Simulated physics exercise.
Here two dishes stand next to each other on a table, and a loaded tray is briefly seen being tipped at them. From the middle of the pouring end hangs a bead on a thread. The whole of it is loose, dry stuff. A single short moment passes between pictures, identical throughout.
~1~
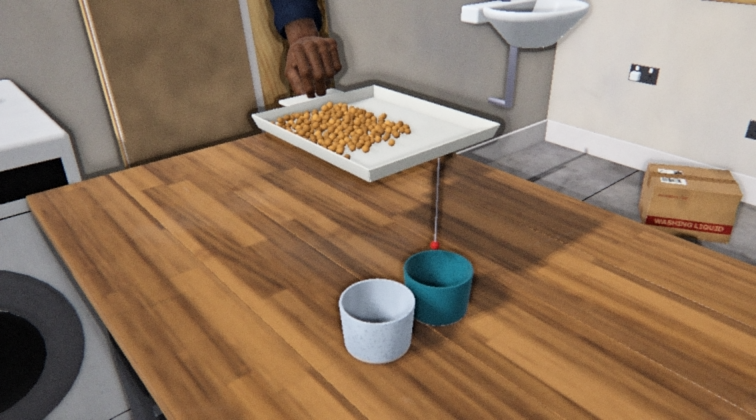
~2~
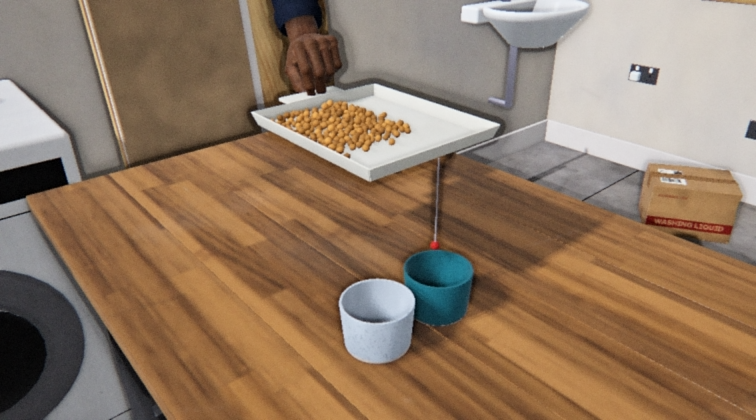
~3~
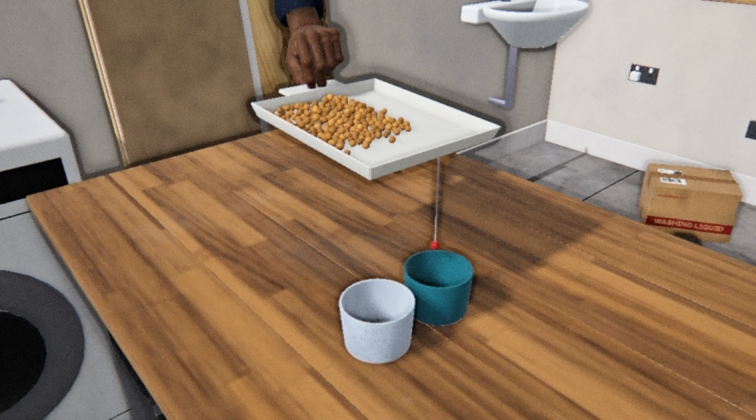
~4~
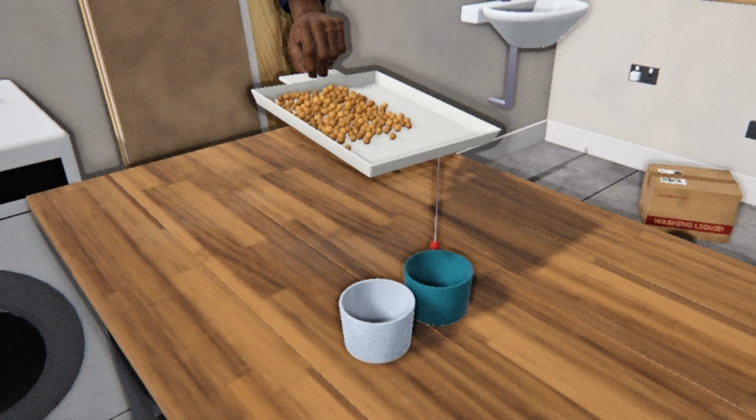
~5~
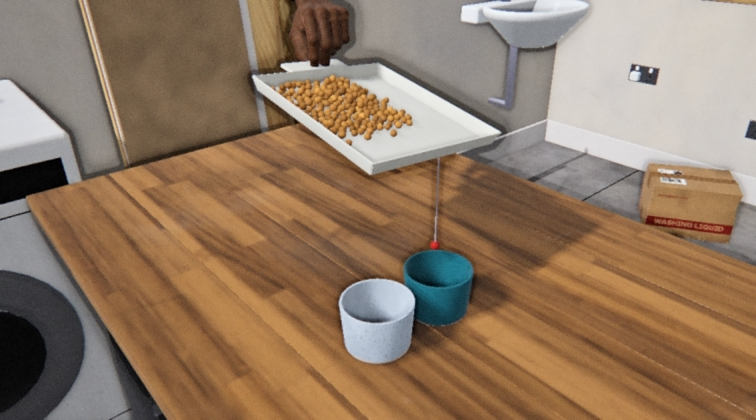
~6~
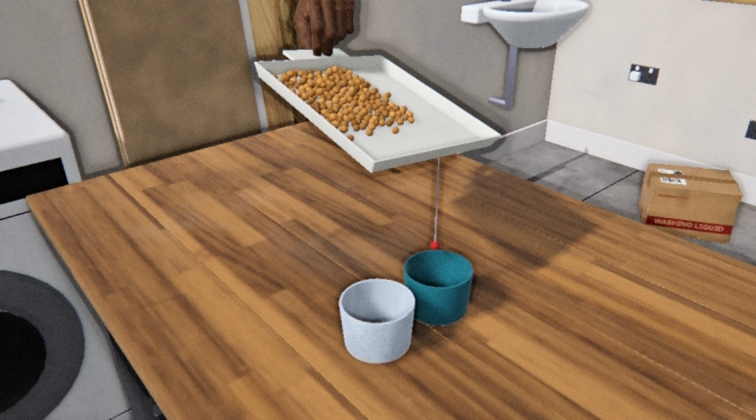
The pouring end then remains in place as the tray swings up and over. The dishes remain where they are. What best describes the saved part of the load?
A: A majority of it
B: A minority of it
(B) A minority of it.
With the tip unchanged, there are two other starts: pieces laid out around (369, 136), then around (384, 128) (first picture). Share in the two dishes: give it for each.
In order, 0 per cent then 0 per cent.
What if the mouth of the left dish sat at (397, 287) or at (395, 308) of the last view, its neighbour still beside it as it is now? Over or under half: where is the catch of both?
Held in all, by try: A smaller portion, then a smaller portion.
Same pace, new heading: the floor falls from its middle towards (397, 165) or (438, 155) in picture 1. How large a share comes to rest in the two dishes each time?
First case about 80 percent; second case about 30 percent.
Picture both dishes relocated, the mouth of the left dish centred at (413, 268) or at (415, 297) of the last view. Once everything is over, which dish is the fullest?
The first time it's the right member, the second time the right member.
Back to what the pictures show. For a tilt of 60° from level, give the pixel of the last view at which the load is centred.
About (463, 140).
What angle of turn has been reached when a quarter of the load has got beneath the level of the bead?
Near 90 degrees.
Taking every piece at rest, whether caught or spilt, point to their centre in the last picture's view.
I'd mark it at roughly (501, 280).
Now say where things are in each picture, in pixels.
The first frame shows corners of the pouring end near (370, 167) and (493, 124), level; middle of the load near (337, 126), roasted chickpeas; left dish near (402, 336); right dish near (462, 300); bead on its thread near (435, 245).
The second frame shows corners of the pouring end near (370, 166) and (493, 124), level; middle of the load near (337, 124).
The third frame shows corners of the pouring end near (371, 165) and (494, 126), tipped barely, lowest at the right corner; middle of the load near (337, 119).
The fourth frame shows corners of the pouring end near (372, 162) and (494, 129), tipped a little, lowest at the right corner; middle of the load near (338, 111).
The fifth frame shows corners of the pouring end near (373, 160) and (495, 131), tipped a little, lowest at the right corner; middle of the load near (339, 104).
The sixth frame shows corners of the pouring end near (375, 158) and (495, 134), tipped clearly, lowest at the right corner; middle of the load near (341, 96); left dish near (402, 336); right dish near (462, 300).
Shortly afterwards, tray tipped steeply; the bulk on the tray; a little outside both; a little in the air.
Next, tray tipped right over; near half on the tray; only a few in the right dish; near a third outside both; near a quarter in the air.
Some moments later, tray tipped past a quarter turn; a little in the right dish; all but a few outside both.
In the end, tray tipped past a quarter turn; none at all in the left dish; a little in the right dish; all but a few outside both.
